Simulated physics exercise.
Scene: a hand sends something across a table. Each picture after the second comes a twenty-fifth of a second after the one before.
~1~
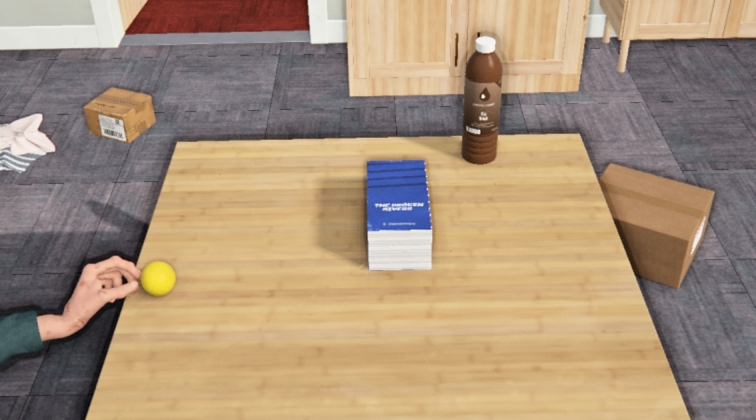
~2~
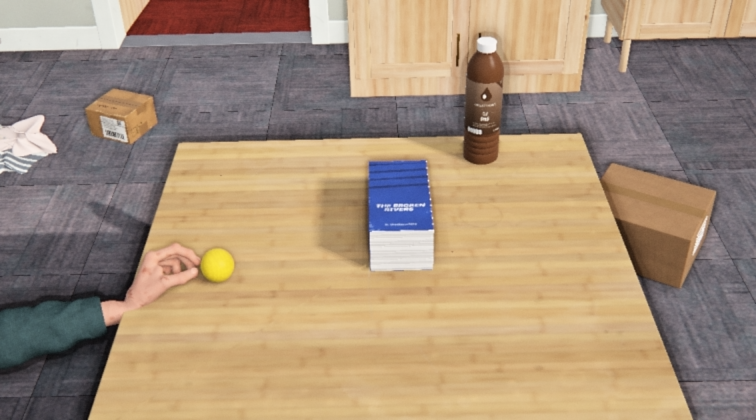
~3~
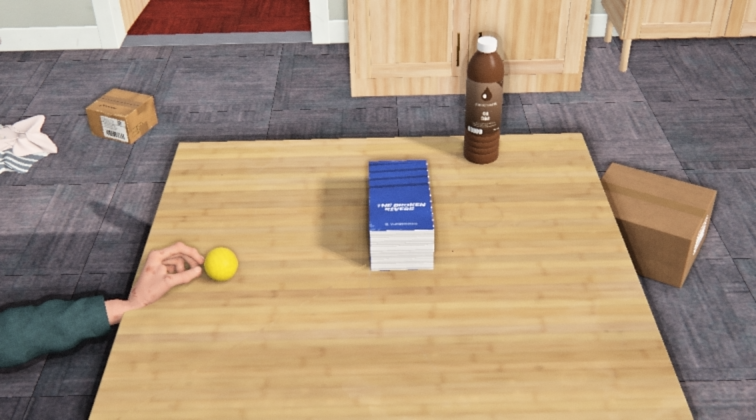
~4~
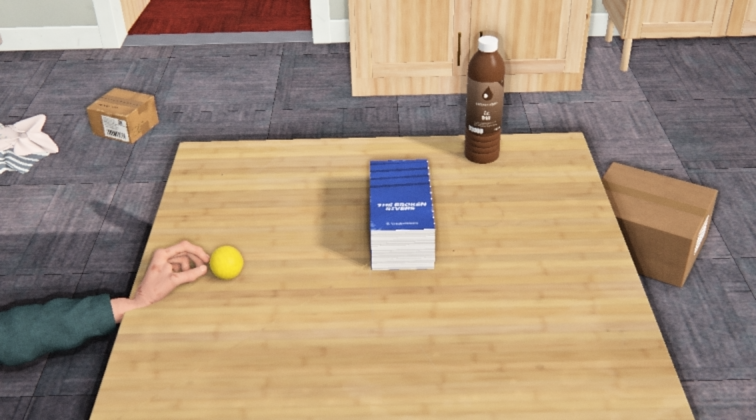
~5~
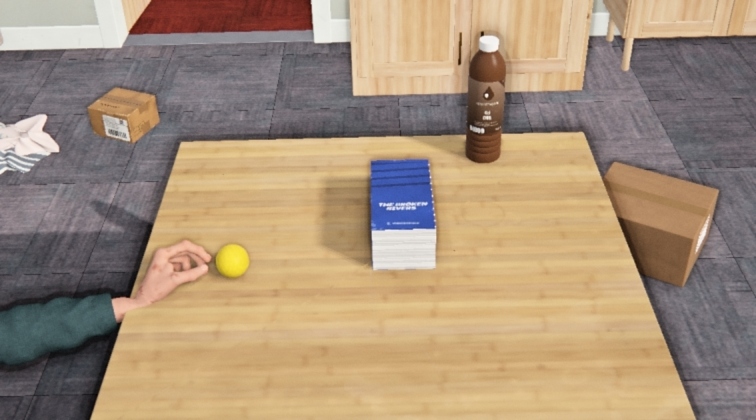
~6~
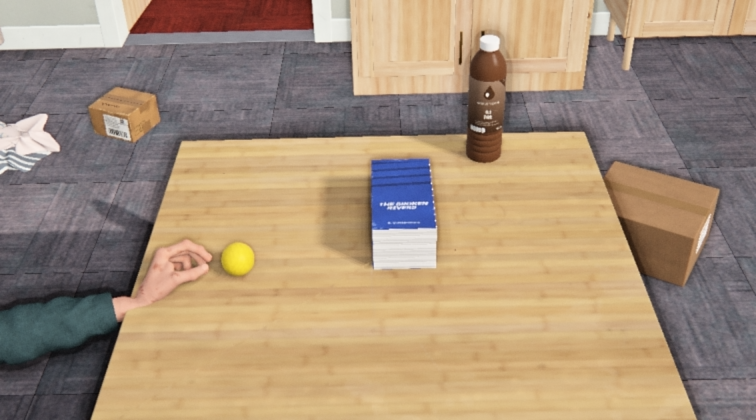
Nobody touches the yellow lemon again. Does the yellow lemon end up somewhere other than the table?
No - it doesn't go past the rim, as far as I can tell.
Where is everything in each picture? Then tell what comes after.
The first frame shows under the hand; yellow lemon (158, 279).
The second frame shows under the hand; yellow lemon (218, 265).
The third frame shows under the hand; yellow lemon (221, 264).
The fourth frame shows yellow lemon (227, 263).
The fifth frame shows yellow lemon (233, 261).
The sixth frame shows yellow lemon (238, 260) rolled a little.
Then, 0.20 s after the last picture, yellow lemon rolled about its own width near (261, 254).
Then, 0.40 s after the last picture, yellow lemon rolled about its own width near (279, 249).
Then, 0.70 s after the last picture, yellow lemon rolled well along near (302, 244).
Then, 1.10 s after the last picture, yellow lemon rolled well along near (321, 239).
At rest, moved from the start, yellow lemon. Seen from the same camera at the end, yellow lemon near (329, 237).
